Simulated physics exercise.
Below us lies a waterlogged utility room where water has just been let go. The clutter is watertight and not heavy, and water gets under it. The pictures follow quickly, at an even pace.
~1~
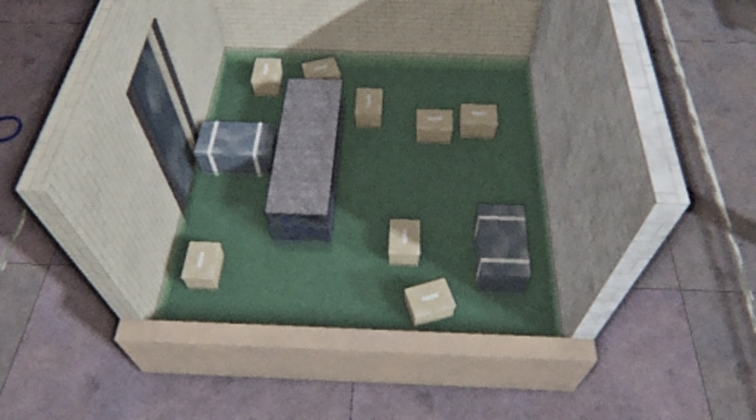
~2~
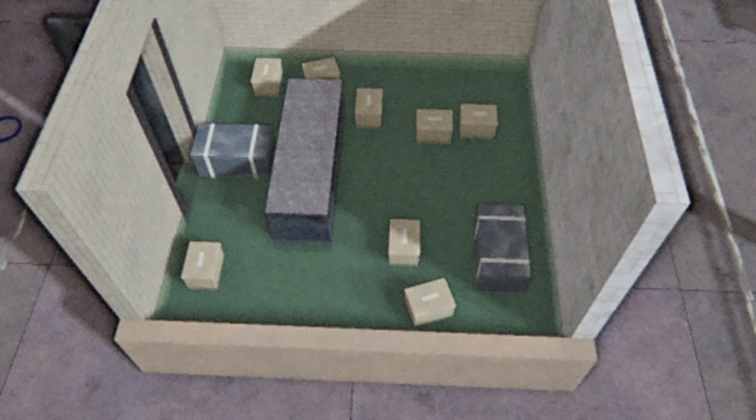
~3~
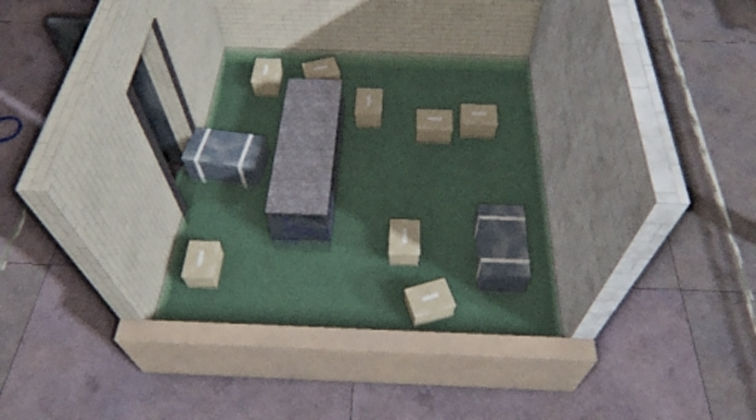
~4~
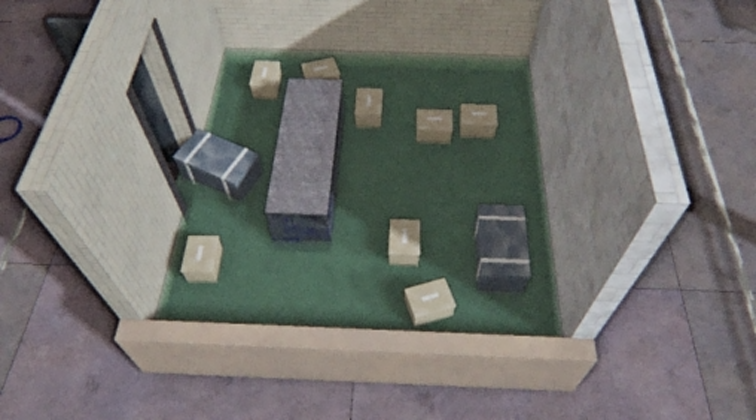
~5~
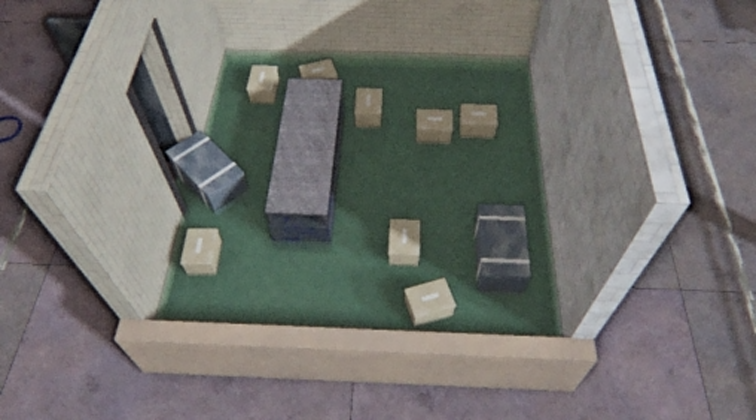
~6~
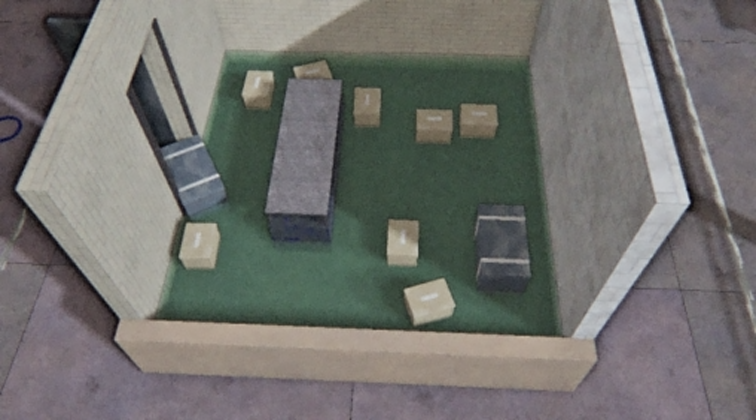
We see a small room with a green floor, pale boxes and dark strapped trunks; the door on the left opens, then the trunk beside it drifts left and turns toward the viewer while a few boxes shift slightly.
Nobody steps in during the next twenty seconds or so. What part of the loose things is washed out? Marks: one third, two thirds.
It is less than a third.
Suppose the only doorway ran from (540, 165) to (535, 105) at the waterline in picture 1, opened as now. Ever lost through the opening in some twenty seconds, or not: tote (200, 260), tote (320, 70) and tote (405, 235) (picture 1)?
As listed: No, yes, gone.
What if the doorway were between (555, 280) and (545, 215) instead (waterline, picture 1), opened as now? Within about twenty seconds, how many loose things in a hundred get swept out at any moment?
Roughly 0 per cent.
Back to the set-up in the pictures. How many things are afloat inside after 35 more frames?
That makes 9.
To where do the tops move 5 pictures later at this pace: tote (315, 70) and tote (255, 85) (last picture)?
Near (272, 76) and (233, 104).
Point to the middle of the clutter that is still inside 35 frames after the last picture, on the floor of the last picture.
Around (310, 198).
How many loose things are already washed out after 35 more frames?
That makes 0.
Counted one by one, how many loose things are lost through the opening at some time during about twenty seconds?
I count 0.
A moment on, 0 of 10 are out; 10 afloat.
Next, 0 of 10 are out; 9 afloat.
Later, 0 of 10 are out; 9 afloat.
In the end, 0 of 10 are out; 9 afloat.
